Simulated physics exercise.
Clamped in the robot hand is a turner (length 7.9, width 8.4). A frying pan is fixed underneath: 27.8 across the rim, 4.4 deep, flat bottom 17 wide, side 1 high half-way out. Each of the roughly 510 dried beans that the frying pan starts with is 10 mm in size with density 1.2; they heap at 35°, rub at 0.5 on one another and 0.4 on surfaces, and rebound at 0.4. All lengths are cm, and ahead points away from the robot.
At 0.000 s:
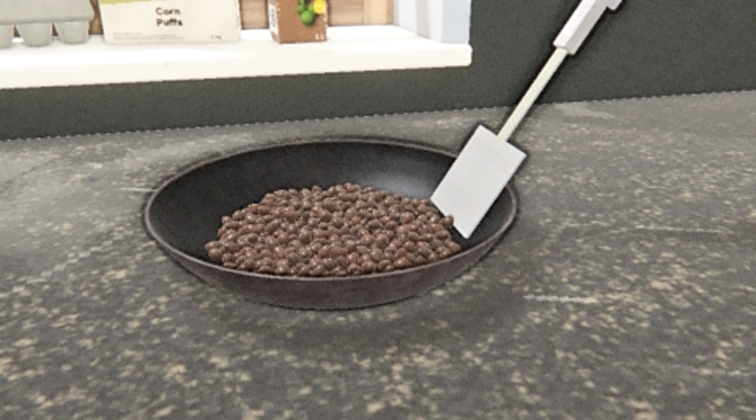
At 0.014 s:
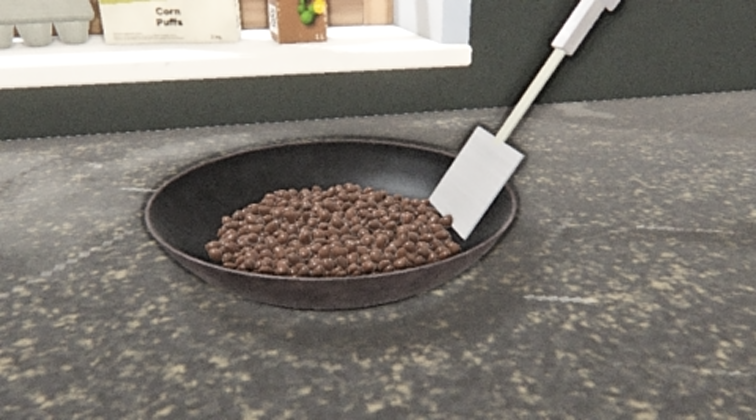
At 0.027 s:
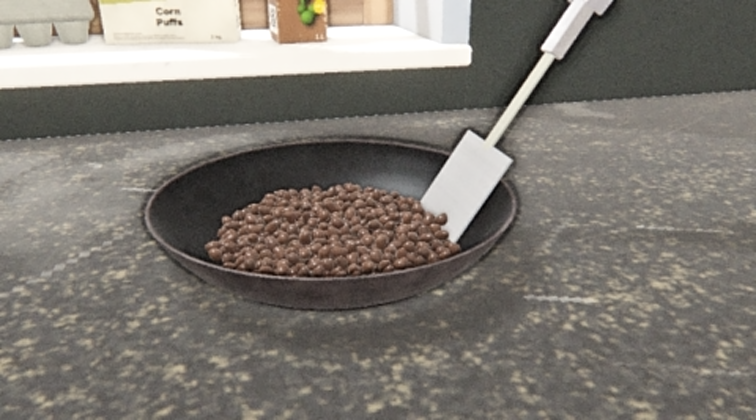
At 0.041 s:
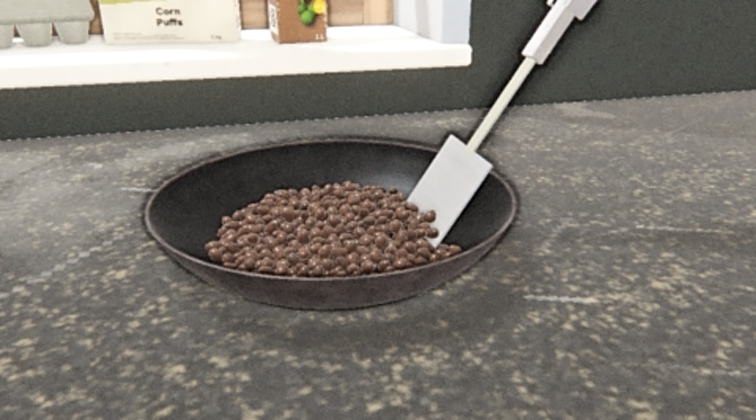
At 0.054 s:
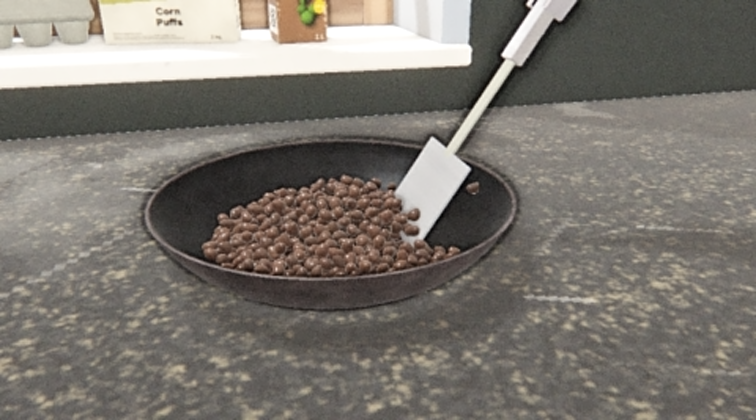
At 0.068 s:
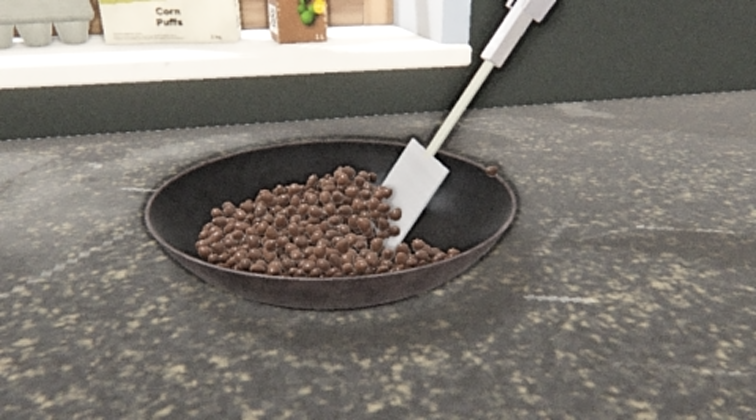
A black frying pan holding a heap of small round brown pieces sits on a speckled dark grey counter, seen from slightly above by a still camera. A pale turner slants into its right side, with a white shelf of food boxes and an egg carton behind. The turner slides left through the heap, pushing it higher and leftward, while one piece rolls up the pan's right side.
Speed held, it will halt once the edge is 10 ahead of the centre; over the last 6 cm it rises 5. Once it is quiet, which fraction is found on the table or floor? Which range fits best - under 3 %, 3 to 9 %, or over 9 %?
The range that fits: Over 9 %.
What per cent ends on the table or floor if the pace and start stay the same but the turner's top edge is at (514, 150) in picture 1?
Around 20 percent ends up on the table or floor.
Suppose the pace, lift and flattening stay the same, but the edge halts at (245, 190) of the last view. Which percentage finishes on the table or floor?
15 %, roughly.
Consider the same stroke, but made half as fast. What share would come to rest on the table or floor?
It would be roughly 5 percent.
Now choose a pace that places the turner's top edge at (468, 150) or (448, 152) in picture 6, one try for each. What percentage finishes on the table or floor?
Estimates: Near 5 %, near 20 %.
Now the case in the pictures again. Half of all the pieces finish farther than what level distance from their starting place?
The answer is about 6 cm.
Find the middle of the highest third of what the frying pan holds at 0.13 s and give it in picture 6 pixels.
Roughly pixel (255, 212).
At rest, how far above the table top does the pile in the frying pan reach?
Some 4.5 cm above the table.
After 0.10 s, sloping 56°, highest piece 8 above the table; 507 in the frying pan, 1 on the blade or in flight.
After 0.13 s, sloping 56°, highest piece 10 above the table; 506 in the frying pan, 2 on the blade or in flight.
After 0.35 s, sloping 56°, highest piece 14 above the table; 401 in the frying pan, 44 on the table or floor, 63 on the blade or in flight.
After 1.40 s, sloping 56°, highest piece 4 above the table; 401 in the frying pan, 107 on the table or floor.
In the end, 401 in the frying pan, 107 on the table or floor. That is 21 % on the table or floor.
